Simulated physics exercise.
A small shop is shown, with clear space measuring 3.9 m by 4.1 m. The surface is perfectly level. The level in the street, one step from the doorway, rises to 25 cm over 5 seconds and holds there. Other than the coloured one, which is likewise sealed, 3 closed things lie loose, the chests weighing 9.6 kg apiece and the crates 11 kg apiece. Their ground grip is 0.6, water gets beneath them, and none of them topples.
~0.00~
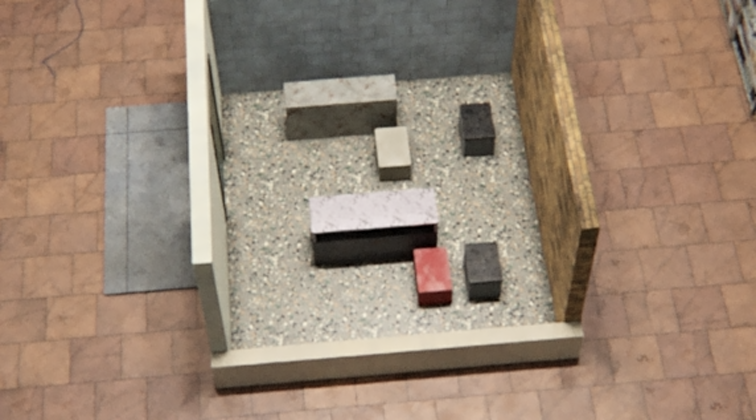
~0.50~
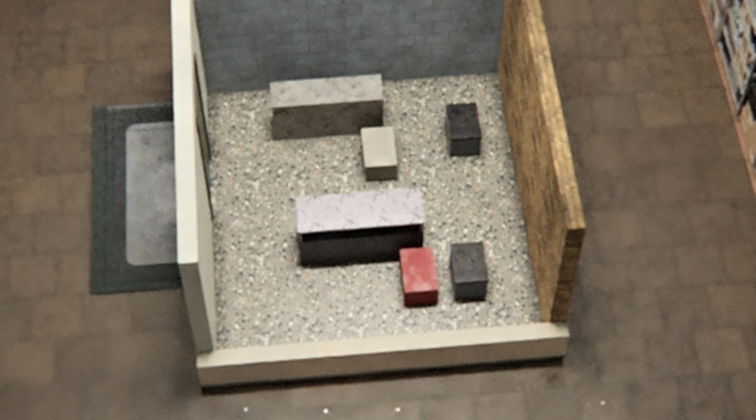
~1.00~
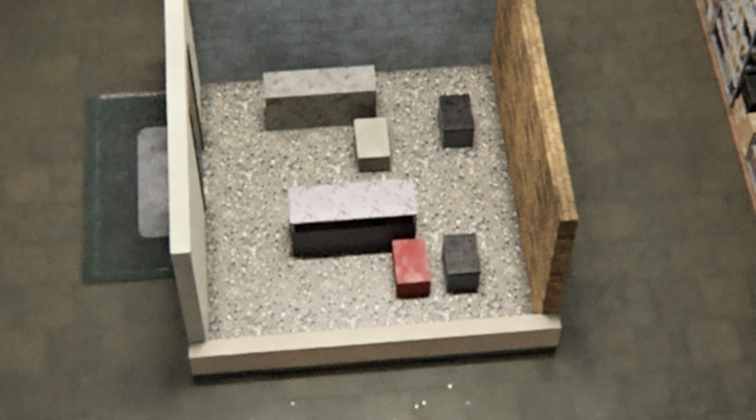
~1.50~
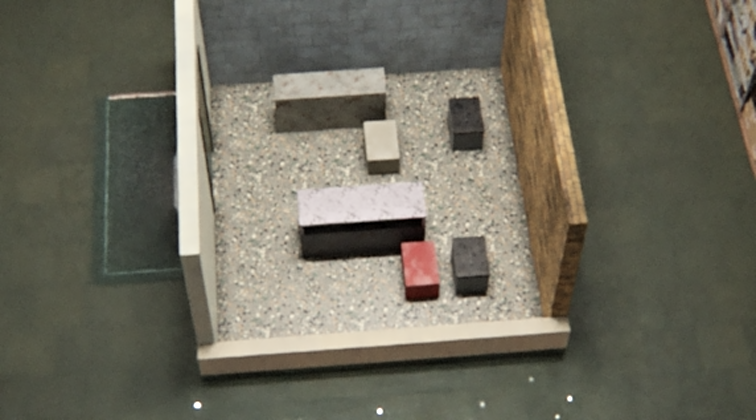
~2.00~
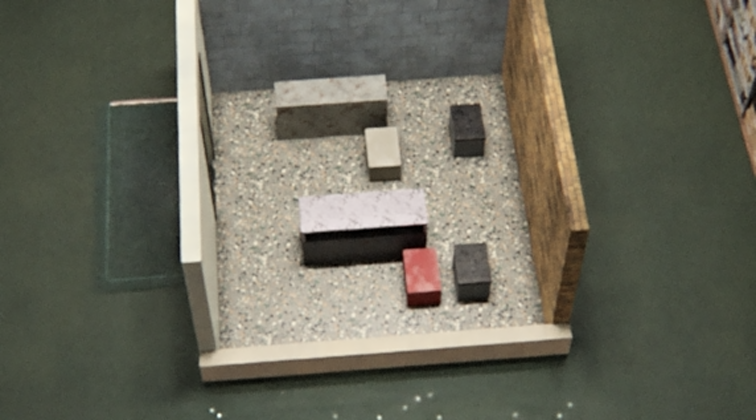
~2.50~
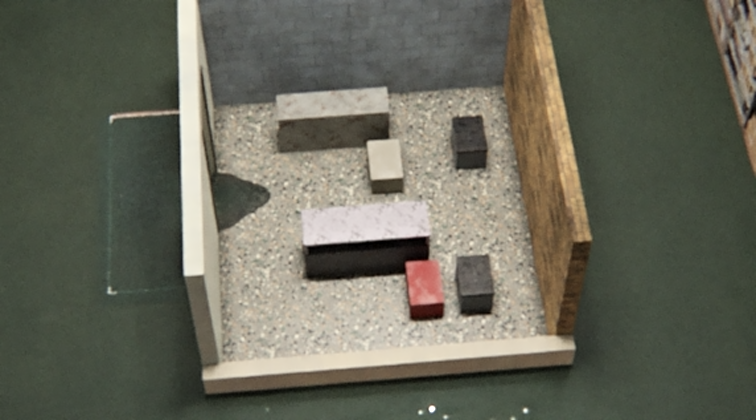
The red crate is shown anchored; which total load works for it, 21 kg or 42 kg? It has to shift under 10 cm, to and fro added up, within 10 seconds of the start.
Pick: The smaller mass.
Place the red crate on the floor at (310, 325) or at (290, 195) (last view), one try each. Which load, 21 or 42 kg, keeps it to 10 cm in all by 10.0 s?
The small mass already works; both masses fail.
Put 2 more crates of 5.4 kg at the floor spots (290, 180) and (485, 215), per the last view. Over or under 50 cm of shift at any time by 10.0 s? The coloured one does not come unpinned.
First exceeds it, then exceeds it.
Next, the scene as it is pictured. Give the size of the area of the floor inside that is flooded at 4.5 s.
About 4.5 m2.
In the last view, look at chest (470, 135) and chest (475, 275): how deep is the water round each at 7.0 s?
Some 7 cm at the first, some 1 cm at the second.
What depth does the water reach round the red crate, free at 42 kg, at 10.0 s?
Close to 3 cm deep.
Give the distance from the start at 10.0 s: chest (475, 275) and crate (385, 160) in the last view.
Respectively 20 and 120 centimetres.
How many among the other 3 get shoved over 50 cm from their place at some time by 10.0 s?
Tally: 2.
After 3.5 s the red crate would be 0 cm from its start with 21 kg and 0 cm from its start with 42 kg; 0 cm of water round it then.
After 4.5 s the red crate would be 0 cm from its start with 21 kg and 0 cm from its start with 42 kg; 0 cm of water round it then.
After 7.0 s the red crate would be 0 cm from its start with 21 kg and 0 cm from its start with 42 kg; 0 cm of water round it then.
After 10.0 s the red crate would be 0 cm from its start with 21 kg and 0 cm from its start with 42 kg; 3 cm of water round it then.
